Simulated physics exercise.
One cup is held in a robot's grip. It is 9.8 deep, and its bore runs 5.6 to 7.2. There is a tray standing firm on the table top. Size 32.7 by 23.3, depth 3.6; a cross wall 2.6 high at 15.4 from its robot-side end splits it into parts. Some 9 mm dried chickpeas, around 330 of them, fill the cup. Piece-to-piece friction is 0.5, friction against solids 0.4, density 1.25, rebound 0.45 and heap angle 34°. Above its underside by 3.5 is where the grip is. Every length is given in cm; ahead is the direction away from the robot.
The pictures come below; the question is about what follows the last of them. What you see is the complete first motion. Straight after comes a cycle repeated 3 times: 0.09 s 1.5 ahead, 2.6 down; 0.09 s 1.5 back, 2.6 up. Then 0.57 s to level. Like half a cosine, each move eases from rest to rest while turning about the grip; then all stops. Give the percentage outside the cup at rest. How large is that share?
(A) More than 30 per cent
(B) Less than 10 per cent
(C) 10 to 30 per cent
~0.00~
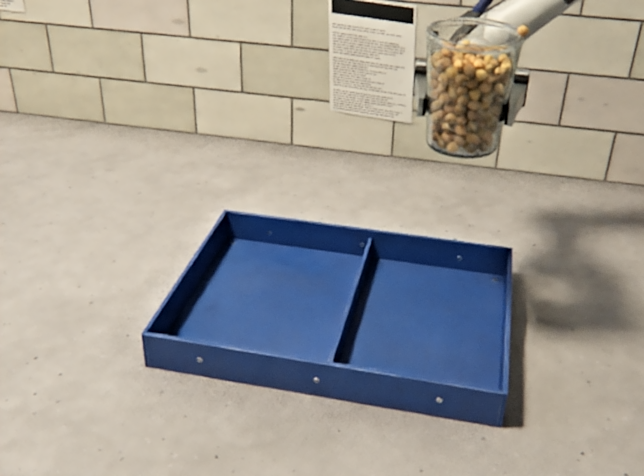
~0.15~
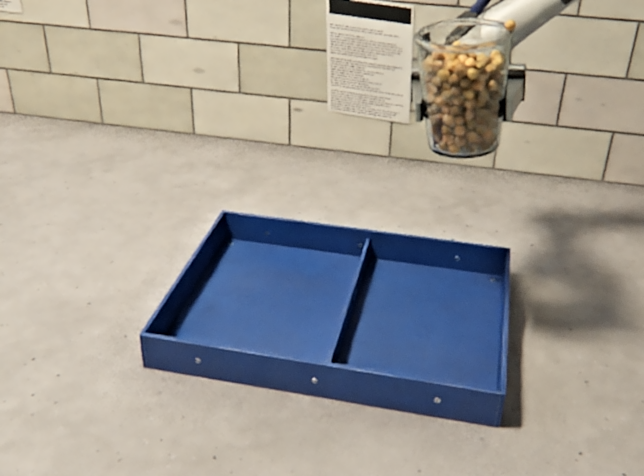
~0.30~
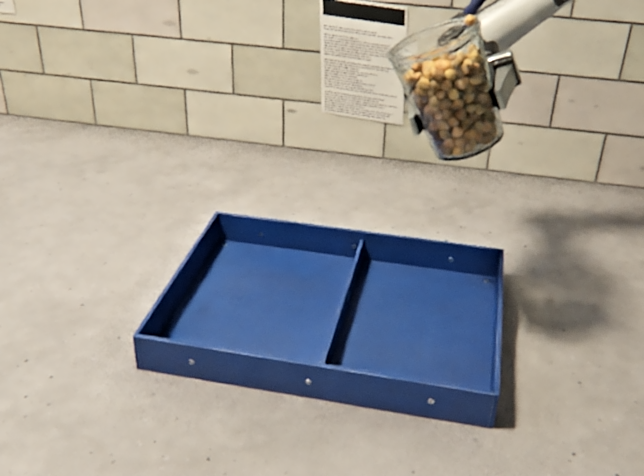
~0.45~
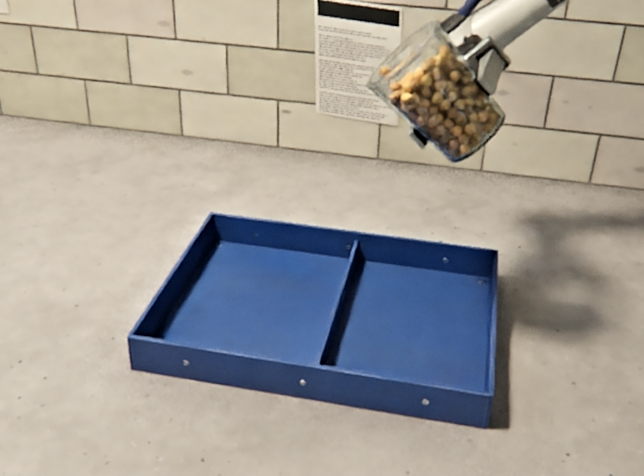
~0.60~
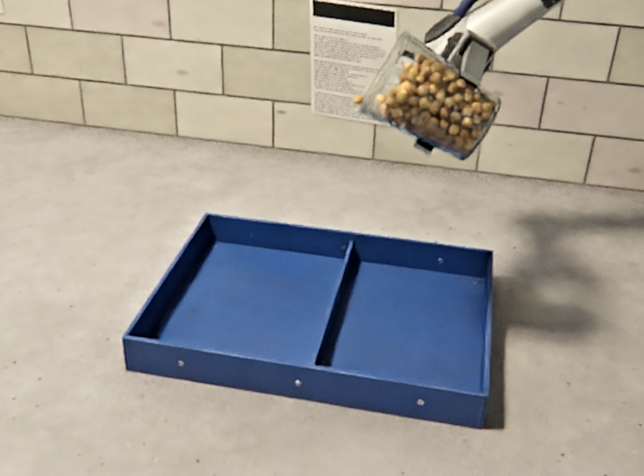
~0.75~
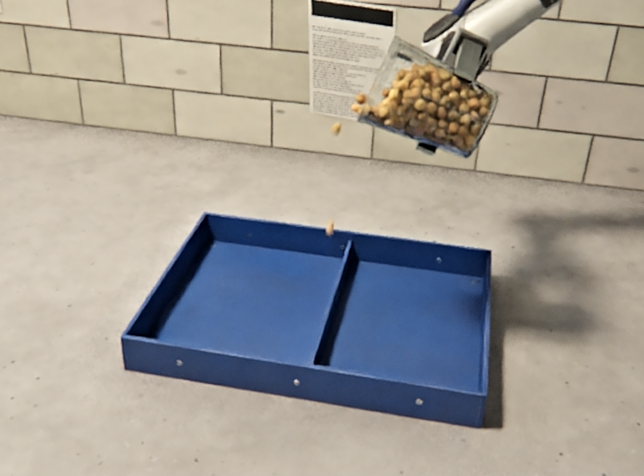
(C) 10 to 30 per cent.
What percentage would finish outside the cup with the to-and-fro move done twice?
In that case, some 10 per cent.
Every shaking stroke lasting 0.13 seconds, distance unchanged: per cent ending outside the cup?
About 5 per cent in that case.
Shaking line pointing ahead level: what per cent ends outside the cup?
Result: Approx. 50 %.
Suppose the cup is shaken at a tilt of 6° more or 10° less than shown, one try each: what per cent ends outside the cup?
Estimates, in order: 25 % and 5 %.
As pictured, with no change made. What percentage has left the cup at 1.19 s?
Share gone: Around 5 %.
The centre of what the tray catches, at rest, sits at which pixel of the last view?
(255, 298).
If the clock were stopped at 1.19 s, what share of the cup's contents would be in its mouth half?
Share in the mouth half: About 45 %.
After 1.19 s, tilted 71° forward, highest piece 25 above the table; 309 in the cup, 12 in the far-side part, 1 in the robot-side part, 10 in flight or on a rim.
After 1.64 s, tilted 23° forward, highest piece 30 above the table; 282 in the cup, 48 in the far-side part, 2 in the robot-side part.
After 2.06 s, level, highest piece 30 above the table; 282 in the cup, 48 in the far-side part, 2 in the robot-side part.
After 3.11 s, level, highest piece 30 above the table; 282 in the cup, 48 in the far-side part, 2 in the robot-side part.
At rest, 282 in the cup, 48 in the far-side part, 2 in the robot-side part. That is 15 % outside the cup.
